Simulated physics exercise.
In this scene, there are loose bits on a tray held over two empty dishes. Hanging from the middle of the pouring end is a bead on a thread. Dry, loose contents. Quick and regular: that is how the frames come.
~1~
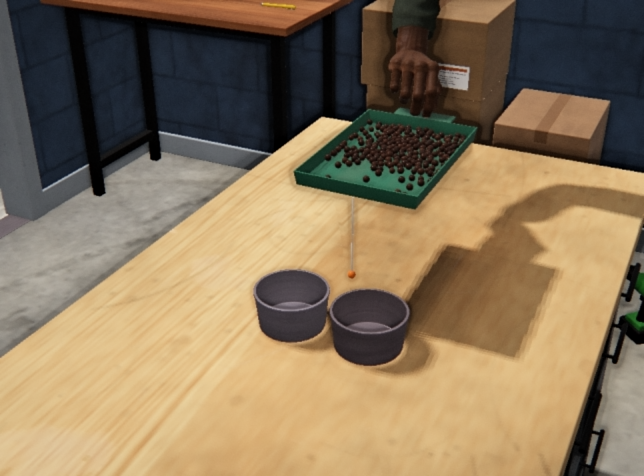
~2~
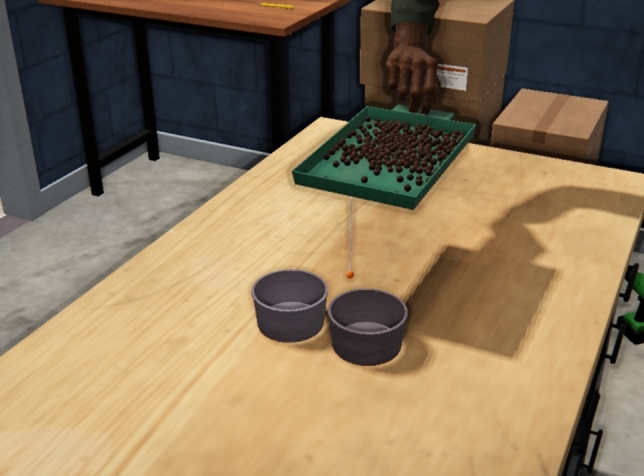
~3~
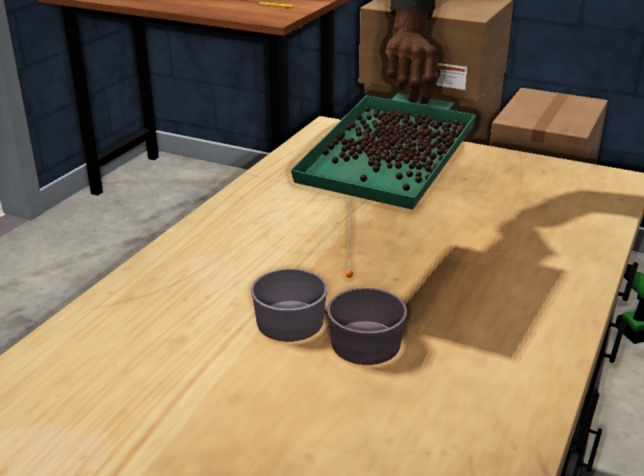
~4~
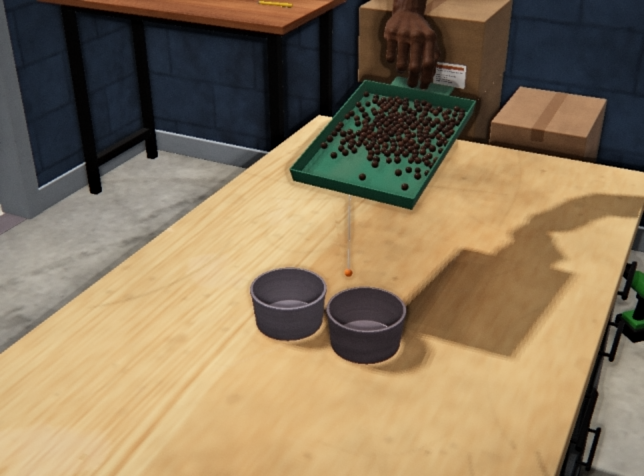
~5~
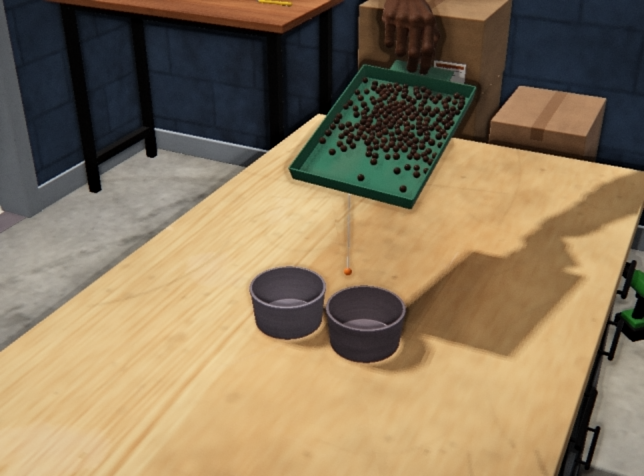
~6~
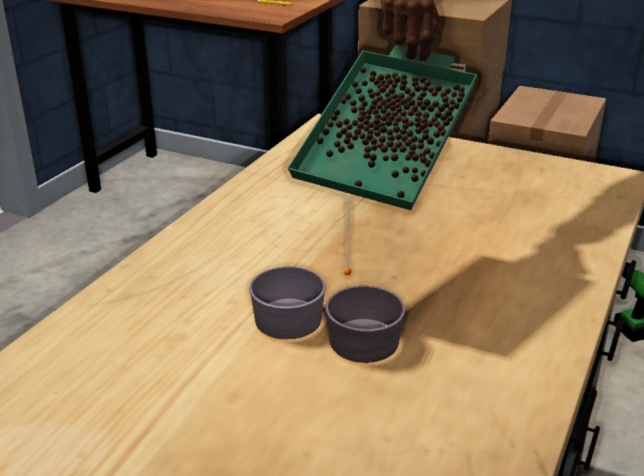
To begin with, a hand holds a green tray of small brown balls almost level above two empty dark dishes on a wooden table, a bead hanging on a thread beneath it. The hand then raises the tray's far end, steepening its slant, and the balls start shifting and spreading across it.
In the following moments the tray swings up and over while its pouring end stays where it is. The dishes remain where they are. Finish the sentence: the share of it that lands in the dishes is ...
... above one half.
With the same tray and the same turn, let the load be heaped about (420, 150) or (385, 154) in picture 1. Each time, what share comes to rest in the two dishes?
That would be 70 per cent, and then 60 per cent.
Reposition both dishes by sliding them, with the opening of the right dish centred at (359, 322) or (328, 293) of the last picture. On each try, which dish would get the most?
Well, first the dish at right, then the dish at right.
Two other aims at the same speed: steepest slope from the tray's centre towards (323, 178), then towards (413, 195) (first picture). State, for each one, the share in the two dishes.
The first try yields 70 percent and the second 30 percent.
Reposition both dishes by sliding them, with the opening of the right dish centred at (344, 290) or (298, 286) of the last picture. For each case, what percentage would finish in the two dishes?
Trial 1 near 20 percent, trial 2 near 10 percent.
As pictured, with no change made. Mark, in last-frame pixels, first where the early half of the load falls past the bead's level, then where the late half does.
At about (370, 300), then at (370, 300).
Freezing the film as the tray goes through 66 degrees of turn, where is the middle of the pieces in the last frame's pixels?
Centre estimate: (370, 192).
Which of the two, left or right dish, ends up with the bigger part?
Observation: The greater share ends in the dish at the right.
Shortly afterwards, tray tipped steeply; near two thirds on the tray; only a few in the right dish; only a few in the left dish; only a few outside both; near a quarter in the air.
Next, tray tipped past a quarter turn; near a quarter on the tray; near a third in the right dish; a little in the left dish; near a quarter outside both; near a quarter in the air.
Some moments later, tray tipped past a quarter turn; near two thirds in the right dish; a little in the left dish; near a third outside both.
In the end, tray tipped past a quarter turn; near two thirds in the right dish; a little in the left dish; near a third outside both.
